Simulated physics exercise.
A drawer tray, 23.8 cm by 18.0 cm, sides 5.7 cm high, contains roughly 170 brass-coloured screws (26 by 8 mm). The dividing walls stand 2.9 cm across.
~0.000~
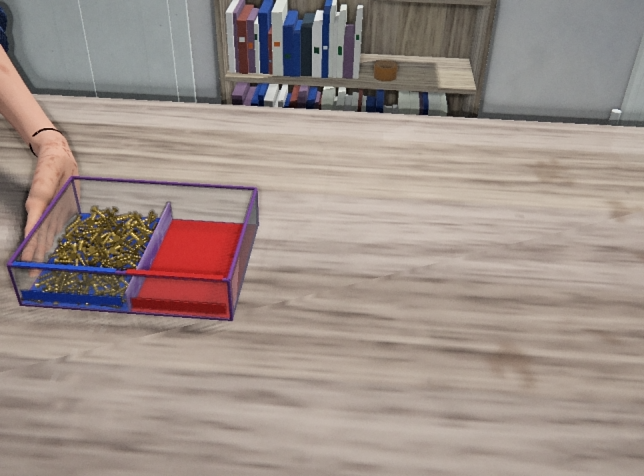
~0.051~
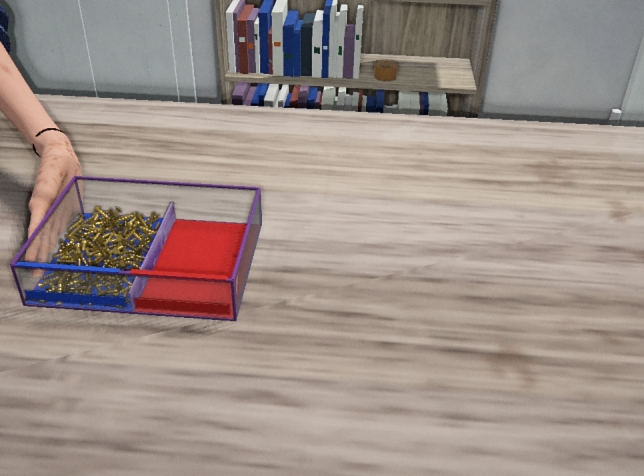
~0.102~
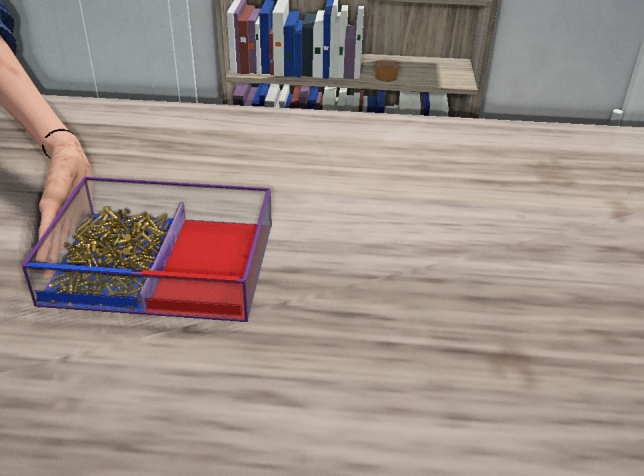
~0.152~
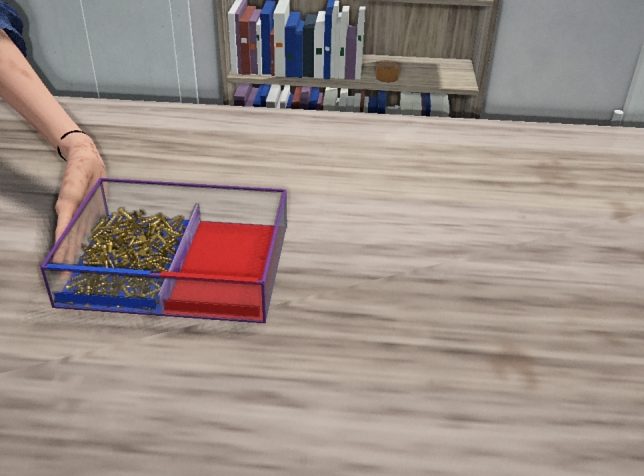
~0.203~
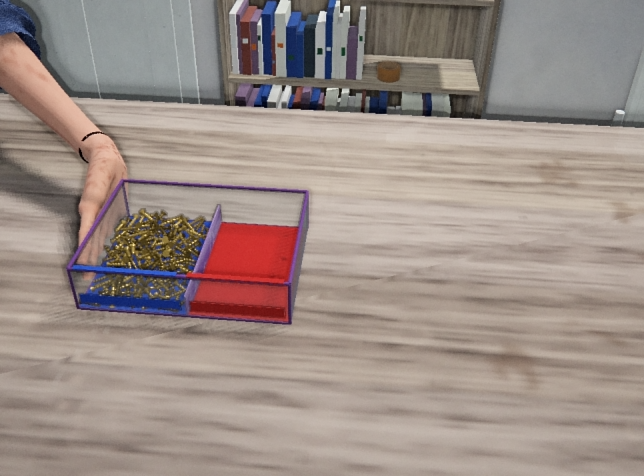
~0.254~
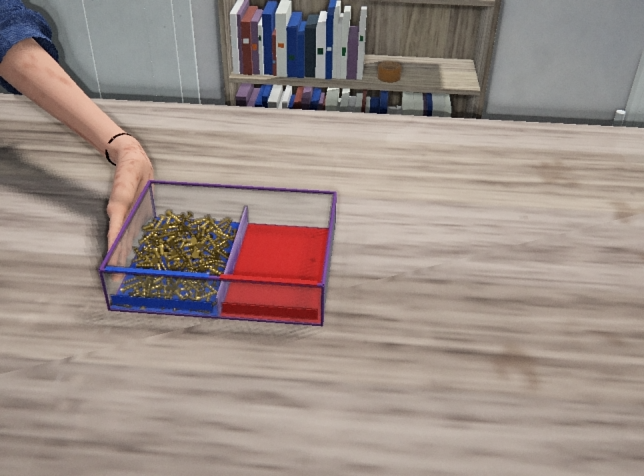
A clear tray with purple edges, holding a heap of brass-coloured screws on its blue side and nothing on its red side, slid a short way right across a wooden table, pushed by a hand.
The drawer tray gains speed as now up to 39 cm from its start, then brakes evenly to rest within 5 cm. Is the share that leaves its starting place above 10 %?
Strayed: Under.
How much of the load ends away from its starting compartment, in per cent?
Roughly 5 per cent.
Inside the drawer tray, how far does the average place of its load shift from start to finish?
About 3.5 cm.
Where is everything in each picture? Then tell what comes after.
In the first picture, drawer tray at (118, 277); tilt 0 degrees; moved 0.0 cm; blue 100 %.
In the second picture, drawer tray at (122, 277); tilt 0 degrees; moved 0.4 cm.
In the third picture, drawer tray at (134, 278); tilt 0 degrees; moved 1.5 cm.
In the fourth picture, drawer tray at (152, 279); tilt 0 degrees; moved 3.4 cm.
In the fifth picture, drawer tray at (178, 280); tilt 0 degrees; moved 6.1 cm.
In the sixth picture, drawer tray at (211, 282); tilt 0 degrees; moved 9.5 cm; blue 100 %. Its speed is now 0.75 m/s.
Then, at 0.40 s, tilt 0 degrees; blue 100 %; 0 % away from where they began.
After 0.52 s, tilt 0 degrees; blue 100 %; 0 % away from where they began.
After 0.63 s, tilt 0 degrees; blue 100 %; 0 % away from where they began.
Then, at 0.74 s, tilt 0 degrees; red 5 %, blue 95 %; 5 % away from where they began.
In the end, at 1.1 s, red 5 %, blue 95 %; 5 % away from where they began.
